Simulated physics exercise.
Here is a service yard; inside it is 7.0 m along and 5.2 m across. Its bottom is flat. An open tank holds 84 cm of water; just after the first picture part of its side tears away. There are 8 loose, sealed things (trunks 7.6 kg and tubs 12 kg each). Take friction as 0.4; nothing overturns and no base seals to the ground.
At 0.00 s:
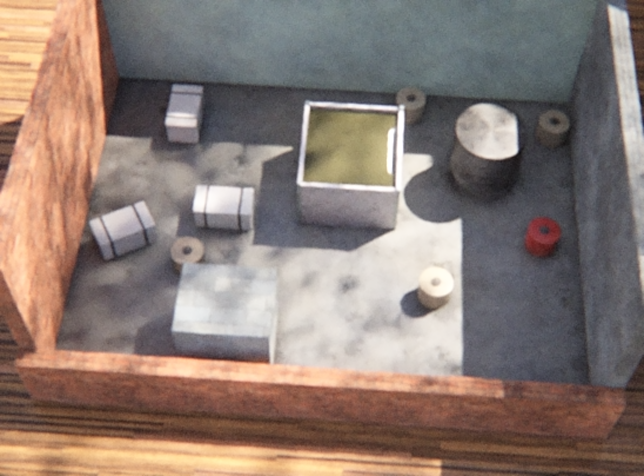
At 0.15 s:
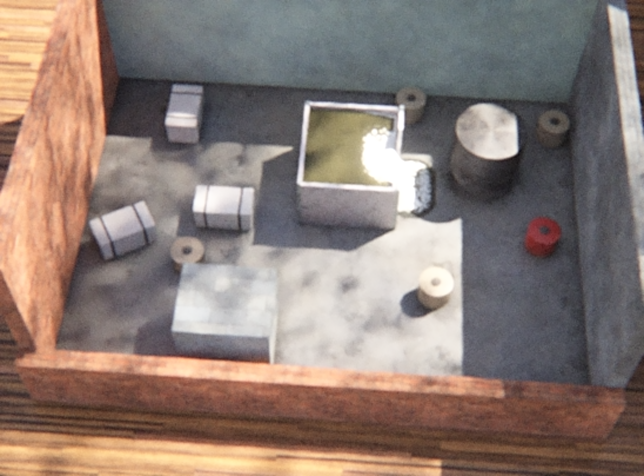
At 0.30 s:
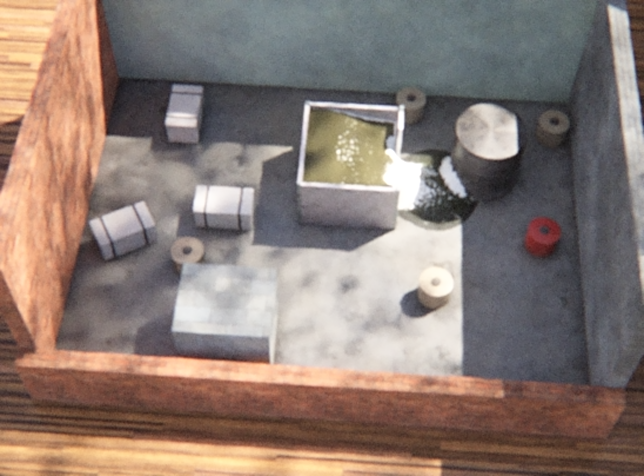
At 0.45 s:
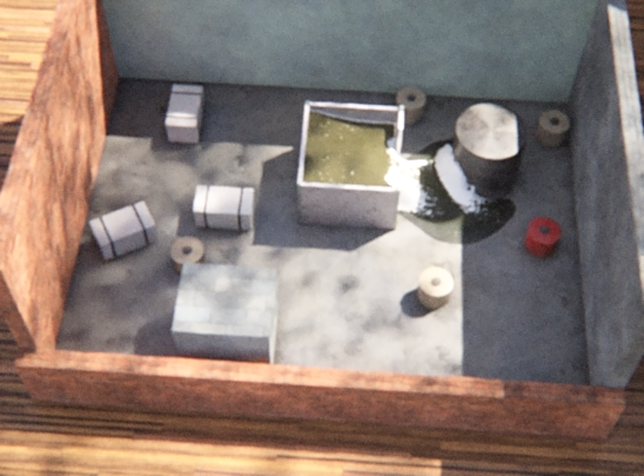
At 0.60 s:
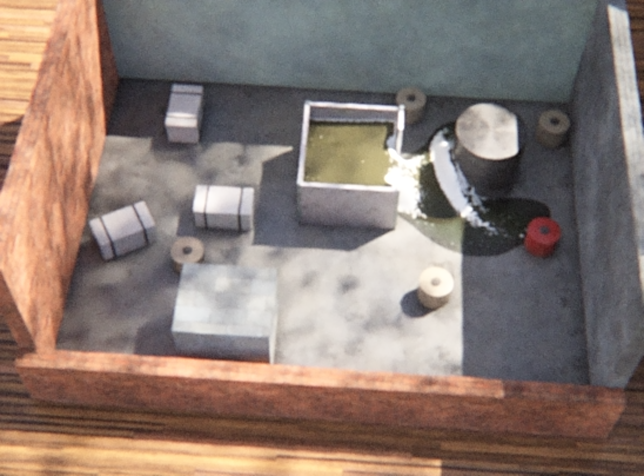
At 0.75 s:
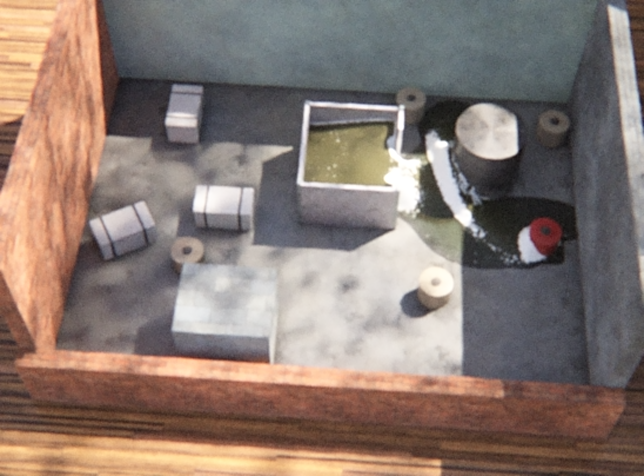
An open, pale-walled tank of murky yellow-green water stands in a grey walled yard, seen from a high, fixed viewpoint. White strapped trunks lie to the left near a pale block, tan and cream tubs are scattered about, and a grey cylinder and a red tub stand right. Water bursts from the tank's right side, foams against the cylinder, then spreads darkly around the red tub, while the loose objects barely move, if at all.
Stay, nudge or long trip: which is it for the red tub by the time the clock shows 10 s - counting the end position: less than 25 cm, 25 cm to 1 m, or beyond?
The red tub travels far.
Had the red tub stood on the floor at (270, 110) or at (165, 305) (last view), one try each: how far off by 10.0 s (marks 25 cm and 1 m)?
In turn: It stays put; it barely shifts.
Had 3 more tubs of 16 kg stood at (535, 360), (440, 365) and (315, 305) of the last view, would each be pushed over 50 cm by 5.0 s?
In turn: Over, past it, under.
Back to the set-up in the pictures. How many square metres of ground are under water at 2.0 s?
Roughly 13 m2.
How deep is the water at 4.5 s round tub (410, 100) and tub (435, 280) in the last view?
About 4 and 2 cm.
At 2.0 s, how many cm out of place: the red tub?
Roughly 100 cm by then.
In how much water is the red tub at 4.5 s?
About 4 cm.
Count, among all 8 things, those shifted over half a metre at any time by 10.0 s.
5 of them.
After 2.0 s the red tub is near (562, 290), 1.0 m from its start, afloat; 1 afloat.
After 4.5 s the red tub is near (352, 347), 3.3 m from its start, aground; 0 afloat.
After 7.0 s the red tub is near (294, 307), 3.7 m from its start, afloat; 2 afloat.
After 10.0 s the red tub is near (290, 244), 3.5 m from its start, aground; 3 afloat.
